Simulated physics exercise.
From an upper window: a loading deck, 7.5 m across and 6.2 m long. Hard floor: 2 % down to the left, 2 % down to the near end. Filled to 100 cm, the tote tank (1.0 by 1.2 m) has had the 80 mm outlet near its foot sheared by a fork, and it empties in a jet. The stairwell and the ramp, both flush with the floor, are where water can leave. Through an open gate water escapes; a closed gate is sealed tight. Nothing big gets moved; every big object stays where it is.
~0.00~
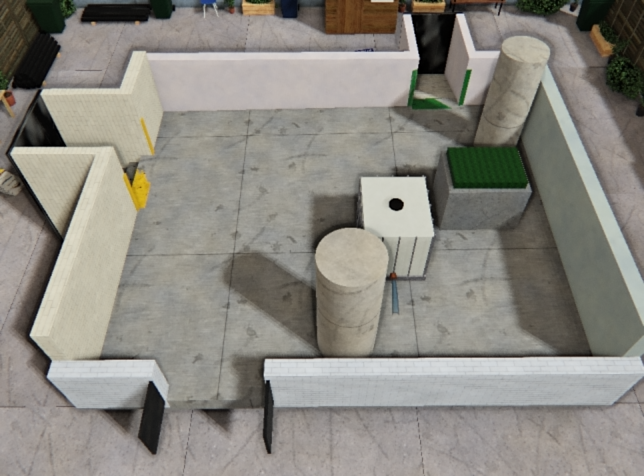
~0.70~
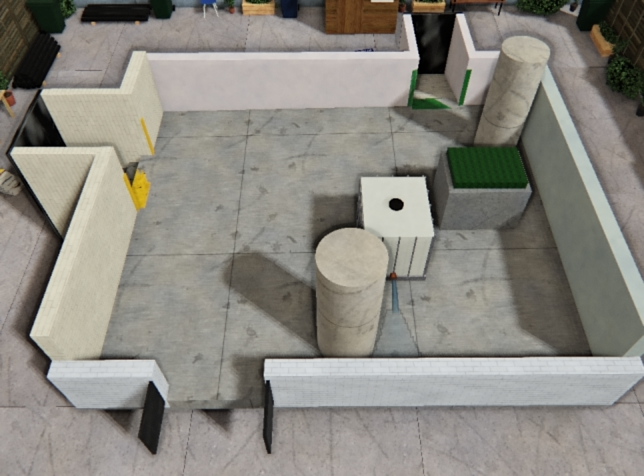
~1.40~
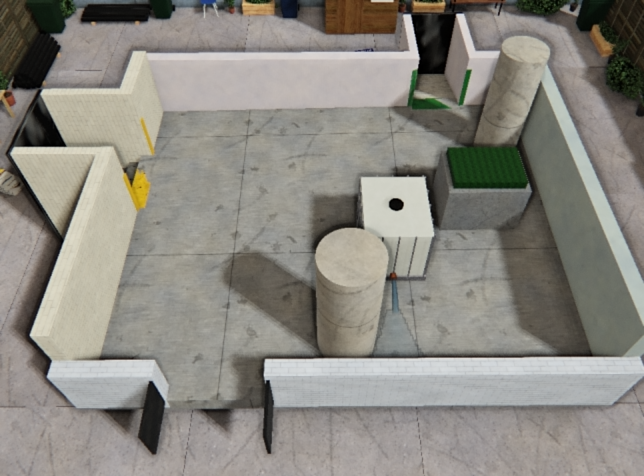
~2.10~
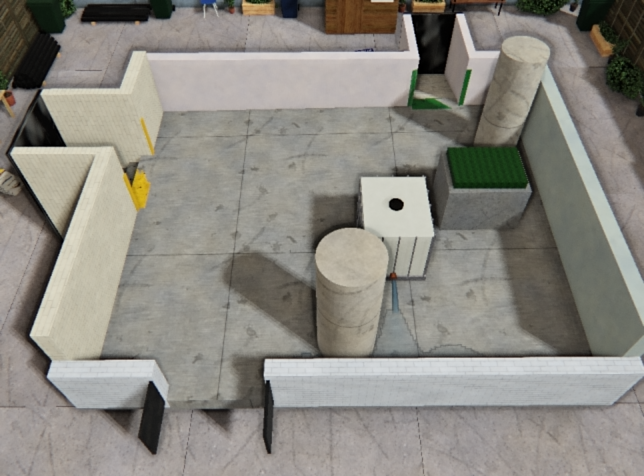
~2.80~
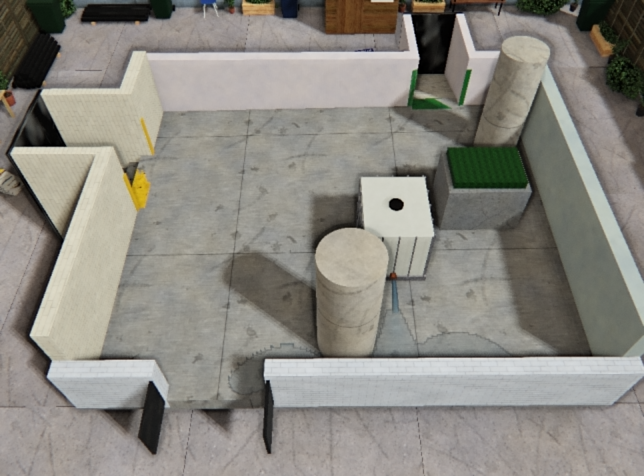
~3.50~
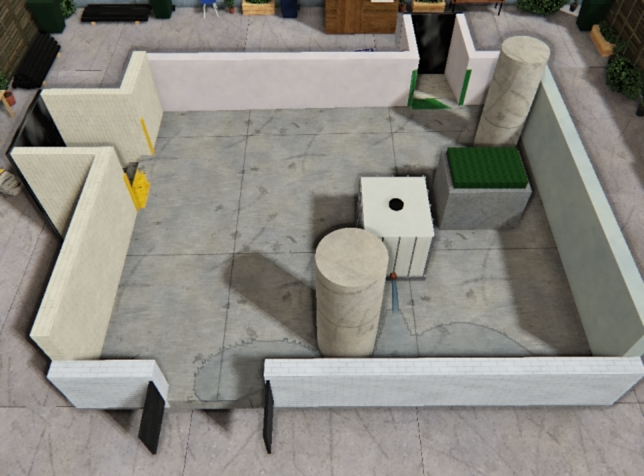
Water jetting from the foot of a white tank behind a stone column, spreading in a thin sheet along the near wall.
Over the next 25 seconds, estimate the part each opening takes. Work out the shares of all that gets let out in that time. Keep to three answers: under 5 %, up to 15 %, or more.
I would say the gate opening takes above 15 %; the stair shaft (marked yellow) takes less than 5 %; the ramp down (marked green) takes less than 5 %.
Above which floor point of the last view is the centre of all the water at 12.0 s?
The water's centre sits about at (331, 352).
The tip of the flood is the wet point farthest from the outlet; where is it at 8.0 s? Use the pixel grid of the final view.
The farthest wet point sits close to (94, 385).
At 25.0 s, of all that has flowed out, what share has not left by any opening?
82 %.
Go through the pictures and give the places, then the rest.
The jet has just started at (394, 289); the ground is still dry, in the first frame.
The jet leaves at (394, 289); the sheet reaches a hidden place, 1.8 m away, and wets 0.6 m2, in the second frame.
From the spout at (394, 289) the water has spread over 1.0 m2; its tip is at a hidden place, and it is 1.6 cm deep on average, in the third frame.
The jet leaves at (394, 289); the sheet reaches a hidden place, 2.6 m away, and wets 1.6 m2, in the fourth frame.
From the spout at (394, 289) the water has spread over 2.5 m2; its tip is at a hidden place, and it is 1.3 cm deep on average, in the fifth frame.
The jet leaves at (394, 289); the sheet reaches a hidden place, 3.5 m away, and wets 3.4 m2, in the sixth frame.
After 5.0 s water covers 15 % of the floor and is deepest (10 cm) near (396, 381); gone so far, the gate opening 1 %, the stair shaft (marked yellow) 0 %, the ramp down (marked green) 0 %.
After 8.0 s water covers 20 % of the floor and is deepest (10 cm) near (409, 381); gone so far, the gate opening 2 %, the stair shaft (marked yellow) 0 %, the ramp down (marked green) 0 %.
After 12.0 s water covers 20 % of the floor and is deepest (10 cm) near (396, 381); gone so far, the gate opening 5 %, the stair shaft (marked yellow) 0 %, the ramp down (marked green) 0 %.
After 16.0 s water covers 25 % of the floor and is deepest (11 cm) near (396, 381); gone so far, the gate opening 8 %, the stair shaft (marked yellow) 0 %, the ramp down (marked green) 0 %.
After 25.0 s water covers 30 % of the floor and is deepest (11 cm) near (384, 381); gone so far, the gate opening 18 %, the stair shaft (marked yellow) 0 %, the ramp down (marked green) 0 %.
